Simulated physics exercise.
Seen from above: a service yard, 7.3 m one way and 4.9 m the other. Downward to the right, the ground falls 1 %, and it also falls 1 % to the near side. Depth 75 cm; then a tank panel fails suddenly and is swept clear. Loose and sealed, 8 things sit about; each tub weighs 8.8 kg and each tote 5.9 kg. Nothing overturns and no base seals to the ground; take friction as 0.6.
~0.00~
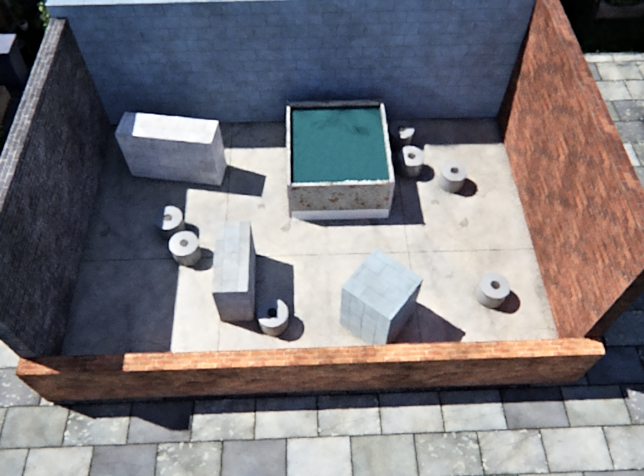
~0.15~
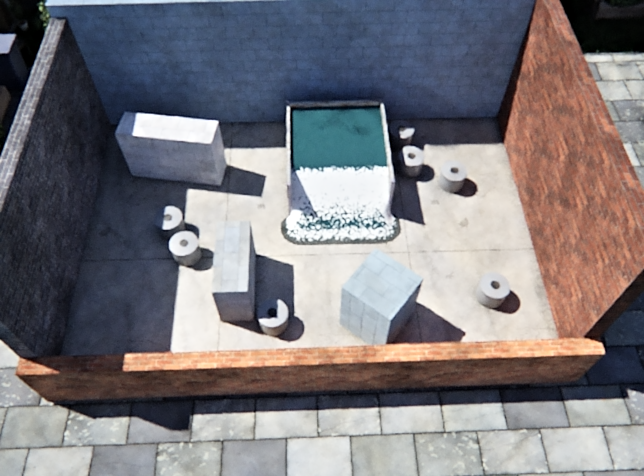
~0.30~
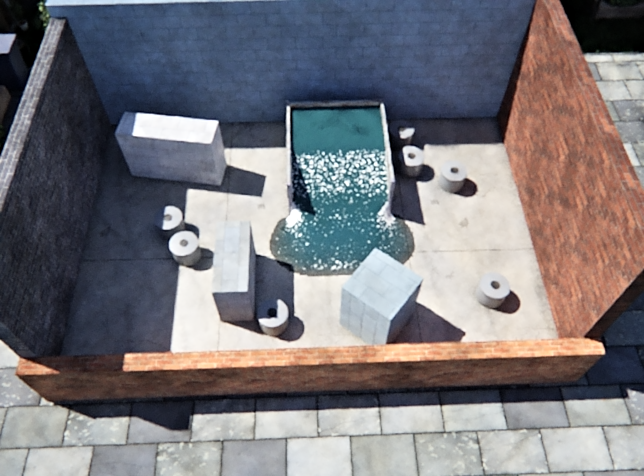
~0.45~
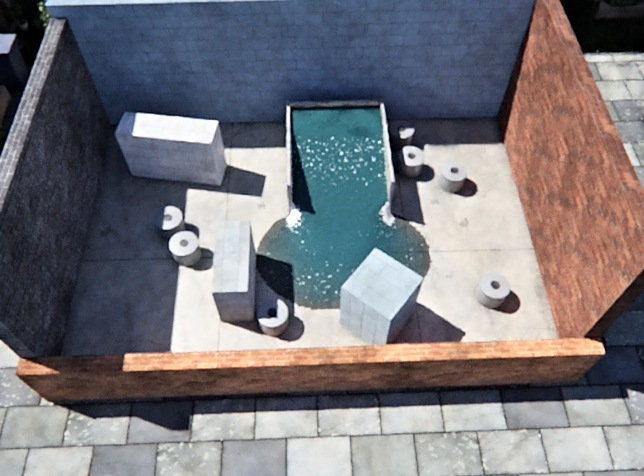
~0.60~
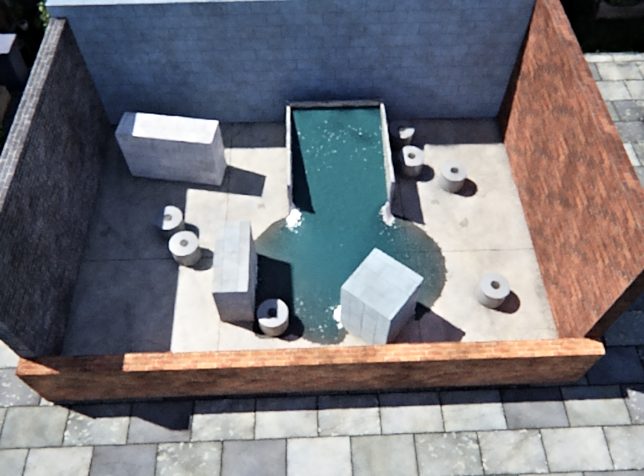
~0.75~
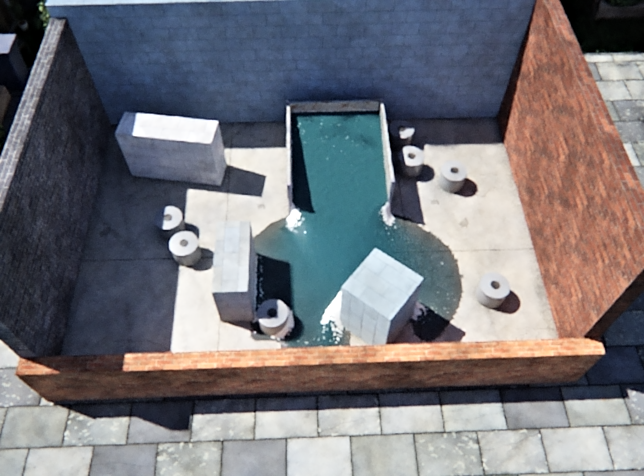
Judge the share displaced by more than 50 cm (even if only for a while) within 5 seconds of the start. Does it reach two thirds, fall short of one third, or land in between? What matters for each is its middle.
I predict short of one in three.
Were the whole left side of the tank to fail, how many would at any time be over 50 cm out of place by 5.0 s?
4.
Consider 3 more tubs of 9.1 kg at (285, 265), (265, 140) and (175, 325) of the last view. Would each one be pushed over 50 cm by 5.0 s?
First goes beyond, second stays inside, third goes beyond.
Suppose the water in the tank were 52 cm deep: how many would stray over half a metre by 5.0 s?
That would give 2.
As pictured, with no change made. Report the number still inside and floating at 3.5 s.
The count is 0.
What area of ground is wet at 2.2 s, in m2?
Wet: Near 17 m2.
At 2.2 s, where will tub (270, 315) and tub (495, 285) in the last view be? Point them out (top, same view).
Approx. (129, 282); approx. (538, 282).
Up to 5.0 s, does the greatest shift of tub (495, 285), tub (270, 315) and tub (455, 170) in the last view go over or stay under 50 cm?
In order: Farther, farther and not as far.
After 1.1 s 0 of 8 are over 50 cm from their spots; 1 afloat.
After 2.2 s 2 of 8 are over 50 cm from their spots; 1 afloat.
After 3.5 s 2 of 8 are over 50 cm from their spots; 0 afloat.
After 5.0 s 2 of 8 are over 50 cm from their spots, and 2 have been at some point; 1 afloat.
